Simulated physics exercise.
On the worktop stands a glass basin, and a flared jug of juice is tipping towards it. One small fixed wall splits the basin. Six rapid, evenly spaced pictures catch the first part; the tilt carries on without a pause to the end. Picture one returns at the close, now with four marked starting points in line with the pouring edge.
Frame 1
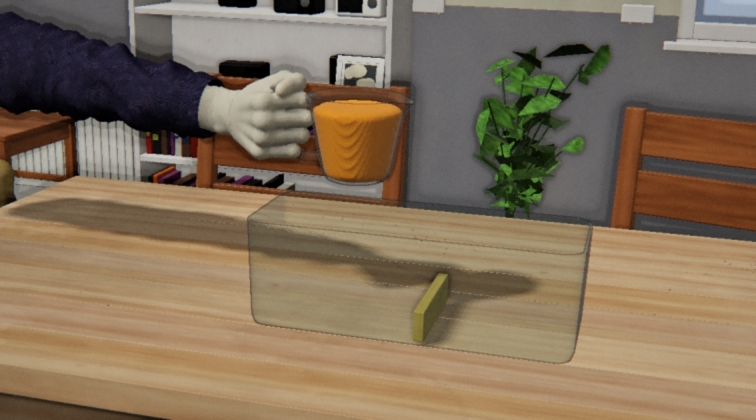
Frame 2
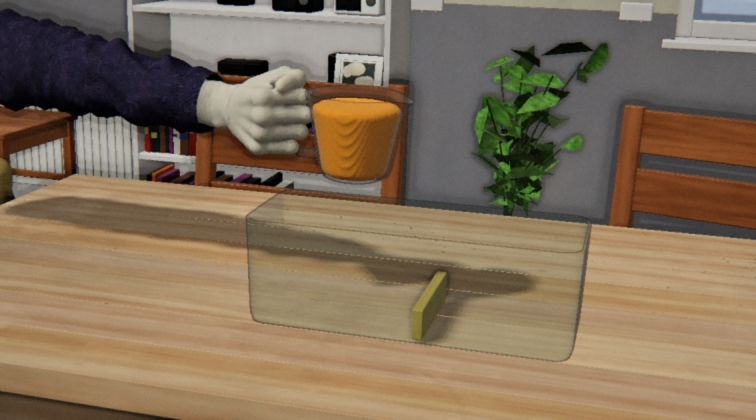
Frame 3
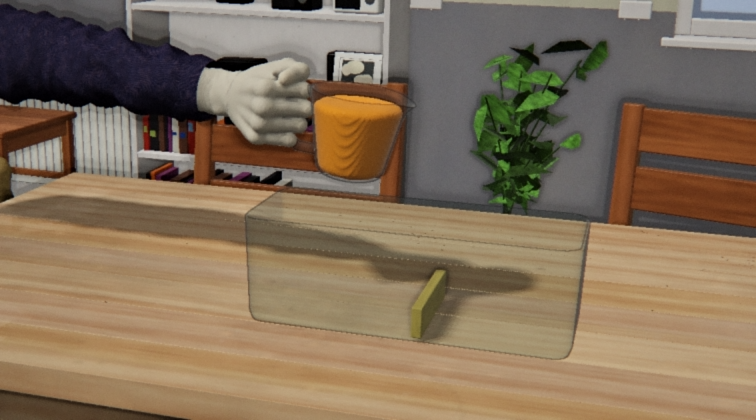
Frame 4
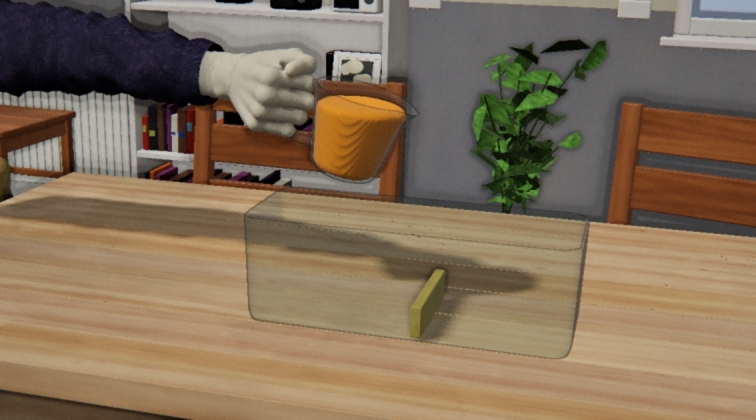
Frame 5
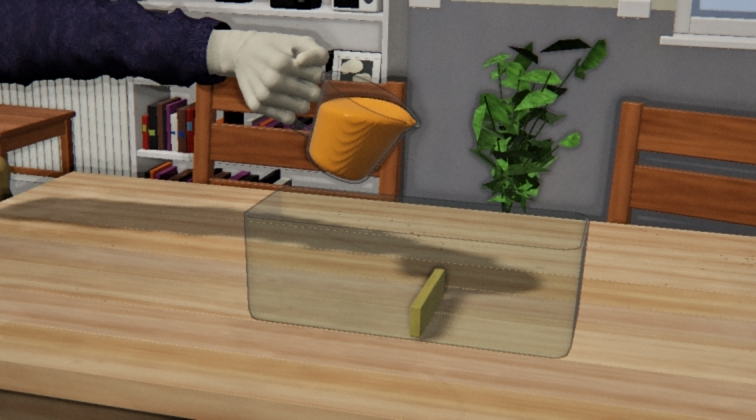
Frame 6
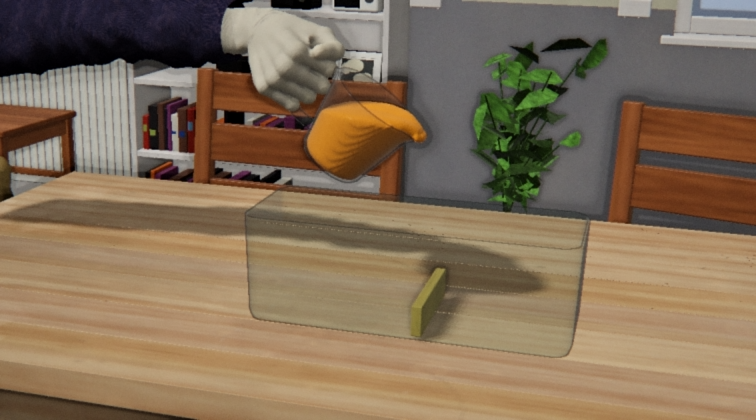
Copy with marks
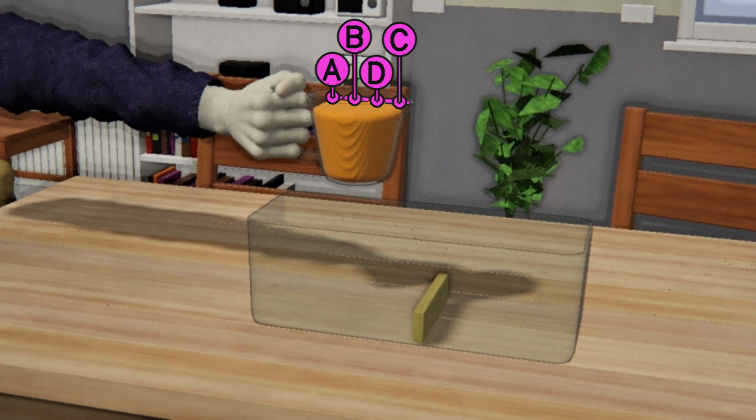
The video shows a gloved hand beside a flared jug of orange juice above a clear glass basin holding a small yellowish block on a wooden table; the jug gradually tilts rightward as the hand rises slightly, and juice crosses its lip.
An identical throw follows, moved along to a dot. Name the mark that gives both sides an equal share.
Place C does it best.
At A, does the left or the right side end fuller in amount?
More ends on the left.
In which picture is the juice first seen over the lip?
In picture 6.
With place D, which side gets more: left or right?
The left one.
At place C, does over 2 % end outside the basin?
No.
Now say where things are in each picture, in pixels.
In the first frame, upright, lip at (413, 102); basin from (253, 321) to (574, 363); top of the wall at (432, 292); nothing has left yet.
In the second frame, upright, lip at (412, 102); nothing has left yet.
In the third frame, tipped about 7°, lip at (414, 106); nothing has left yet.
In the fourth frame, tipped about 15°, lip at (417, 114); nothing has left yet.
In the fifth frame, tipped about 25°, lip at (419, 126); nothing has left yet.
In the sixth frame, tipped about 37°, lip at (420, 140); juice is over the lip, down to (420, 140).
In magenta, A at (332, 97); B at (354, 98); C at (399, 101); D at (376, 100).
Choosing A, about 87 % ends left of the wall and 11 % right of it.
Choosing B, about 89 % ends left of the wall and 9 % right of it.
Choosing C, about 54 % ends left of the wall and 45 % right of it.
Choosing D, about 80 % ends left of the wall and 19 % right of it.
